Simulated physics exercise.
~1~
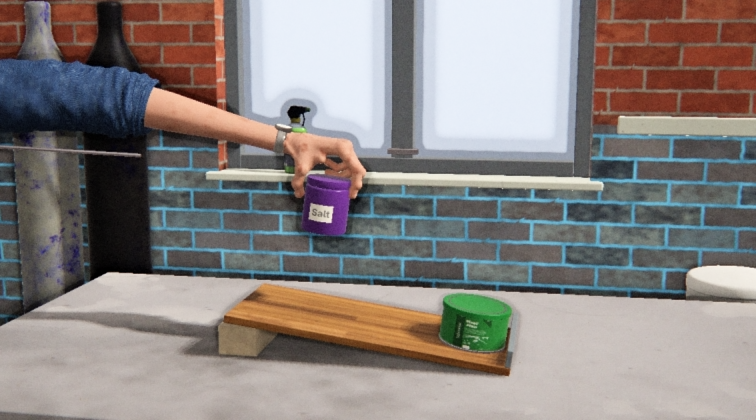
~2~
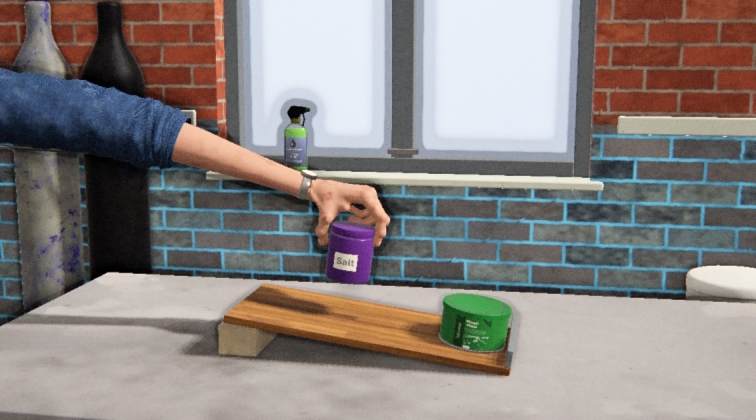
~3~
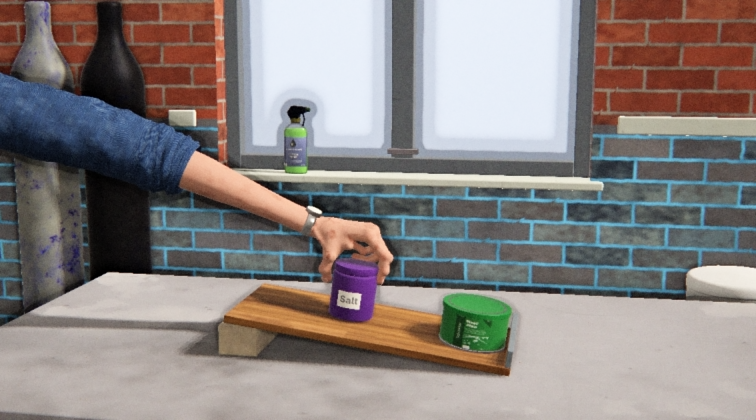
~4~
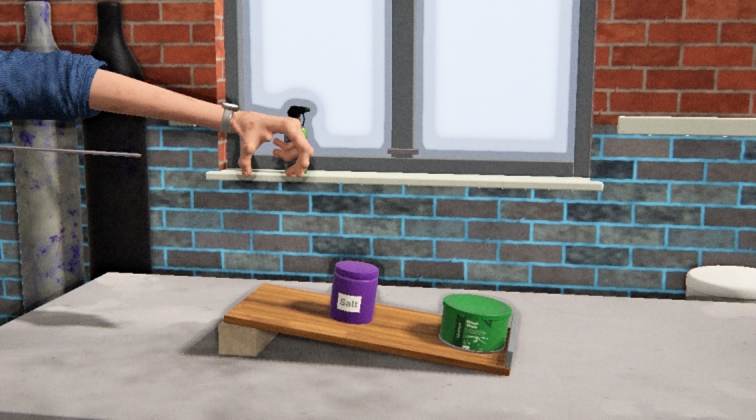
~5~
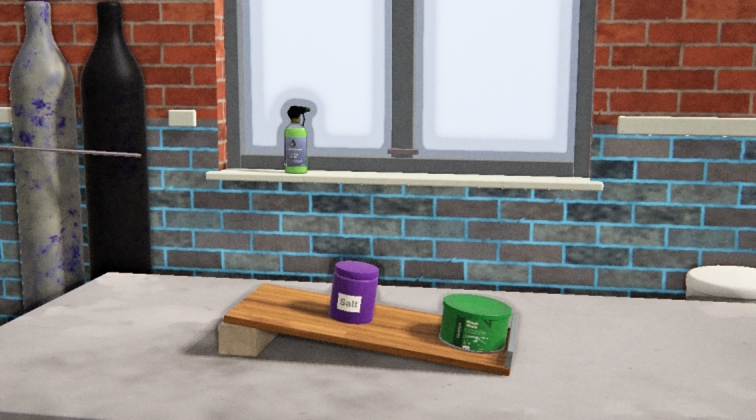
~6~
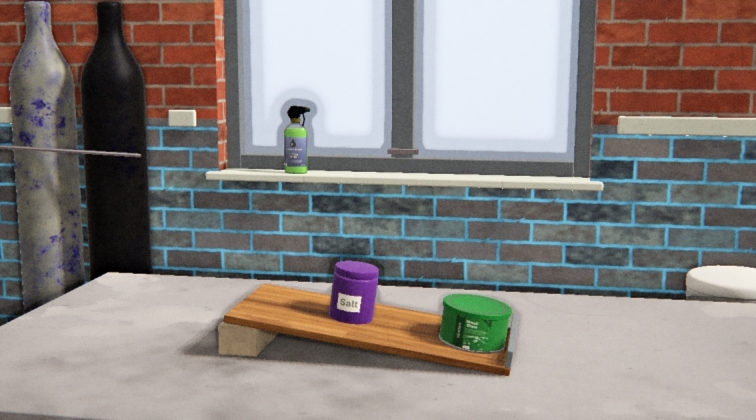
The clip opens on a wooden board propped up at its left end on a grey counter, with a green tub sitting near its lower right end. From the left, an arm in a blue sleeve holds a purple jar labelled as salt above the board. The hand moves the jar right and down, then lowers it onto the sloping wood, to the left of the tub. The fingers let go, and the hand draws back up to the left and out of view. The jar stays where it was set, and both containers rest still on the board.
